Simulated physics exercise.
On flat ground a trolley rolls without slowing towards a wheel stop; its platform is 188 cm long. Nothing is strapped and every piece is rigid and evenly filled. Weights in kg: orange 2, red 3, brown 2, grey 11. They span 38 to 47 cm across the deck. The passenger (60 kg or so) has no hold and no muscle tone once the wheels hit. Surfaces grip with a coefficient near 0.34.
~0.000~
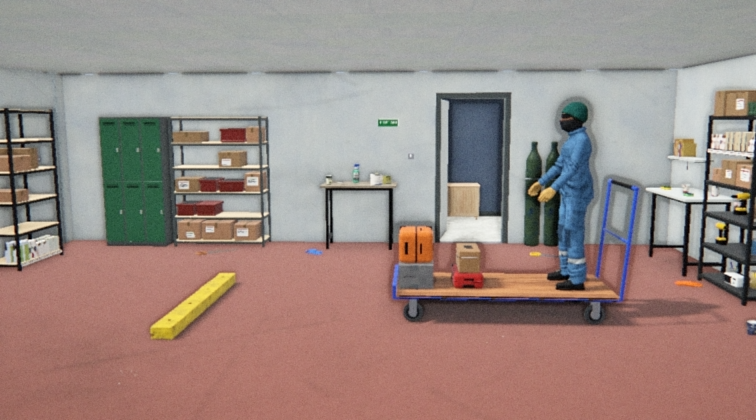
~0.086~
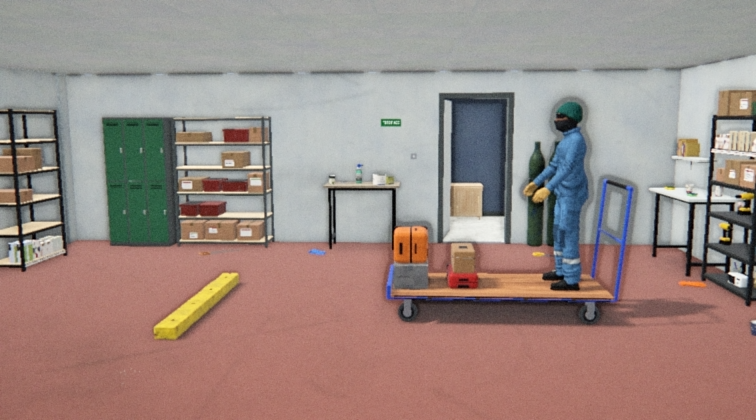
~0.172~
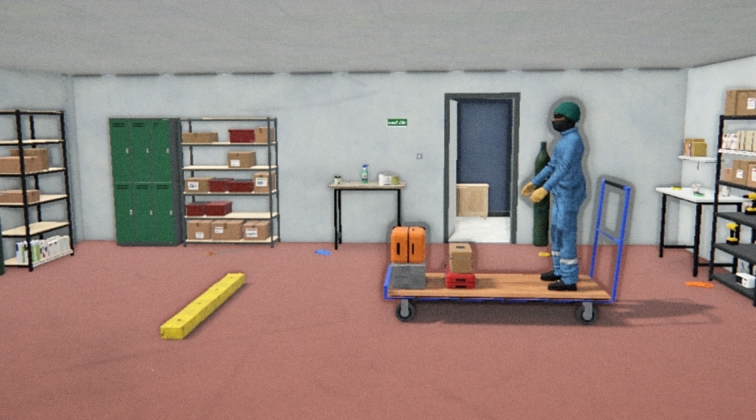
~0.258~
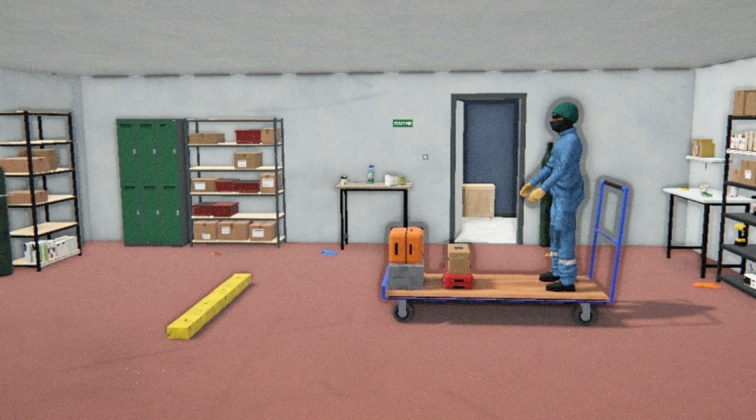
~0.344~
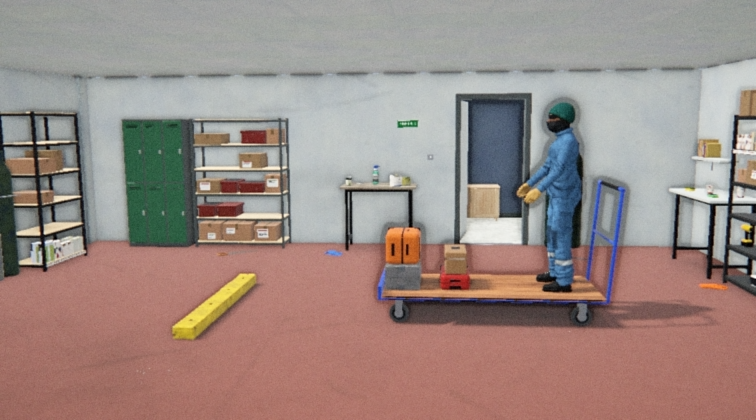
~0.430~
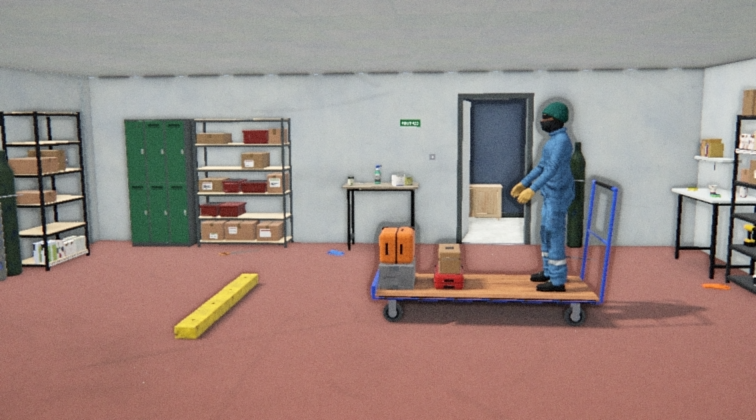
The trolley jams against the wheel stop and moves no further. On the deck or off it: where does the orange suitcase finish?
The orange suitcase remains on the deck at this speed.
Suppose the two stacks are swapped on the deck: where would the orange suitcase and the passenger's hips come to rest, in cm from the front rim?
In that case orange 50 behind, hips 130 behind.
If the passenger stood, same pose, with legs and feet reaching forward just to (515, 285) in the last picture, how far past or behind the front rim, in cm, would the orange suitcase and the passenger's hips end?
Then orange 10 behind, hips 120 behind.
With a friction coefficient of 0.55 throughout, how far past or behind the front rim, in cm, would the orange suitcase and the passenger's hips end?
Then orange 10 behind, hips 140 behind.
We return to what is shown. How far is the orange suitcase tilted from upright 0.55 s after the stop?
Roughly 0° from upright.
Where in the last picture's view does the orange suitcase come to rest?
Near (229, 243).
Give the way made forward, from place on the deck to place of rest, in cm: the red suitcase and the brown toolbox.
About: Red 15, brown 15.
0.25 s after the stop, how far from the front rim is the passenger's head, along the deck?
Some 130 cm behind it.
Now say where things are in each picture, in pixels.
Orange suitcase (416, 244), brown toolbox (468, 258), rim corner (394, 295); 0 cm covered, 183 to go, in the first picture.
Orange suitcase (411, 244), brown toolbox (463, 258), rim corner (389, 295); 7 cm covered, 176 to go, in the second picture.
Orange suitcase (408, 245), brown toolbox (460, 258), rim corner (386, 295); 15 cm covered, 169 to go, in the third picture.
Orange suitcase (407, 245), brown toolbox (459, 259), rim corner (383, 295); 22 cm covered, 161 to go, in the fourth picture.
Orange suitcase (403, 245), brown toolbox (455, 259), rim corner (380, 295); 29 cm covered, 154 to go, in the fifth picture.
Orange suitcase (397, 245), brown toolbox (449, 259), rim corner (373, 295); 36 cm covered, 147 to go. Speed about 0.8 m/s, in the sixth picture.
Impact comes at 2.16 s.
After 2.71 s the orange suitcase is 8 cm behind the rim, tilted 0°, near (229, 243) in the last picture's view.
After 3.16 s the orange suitcase is 8 cm behind the rim, tilted 0°, near (229, 243) in the last picture's view.
Final state at 4.5 s, nothing is past the rim; behind it, orange suitcase, red suitcase, brown toolbox, grey carton and the passenger's hips.
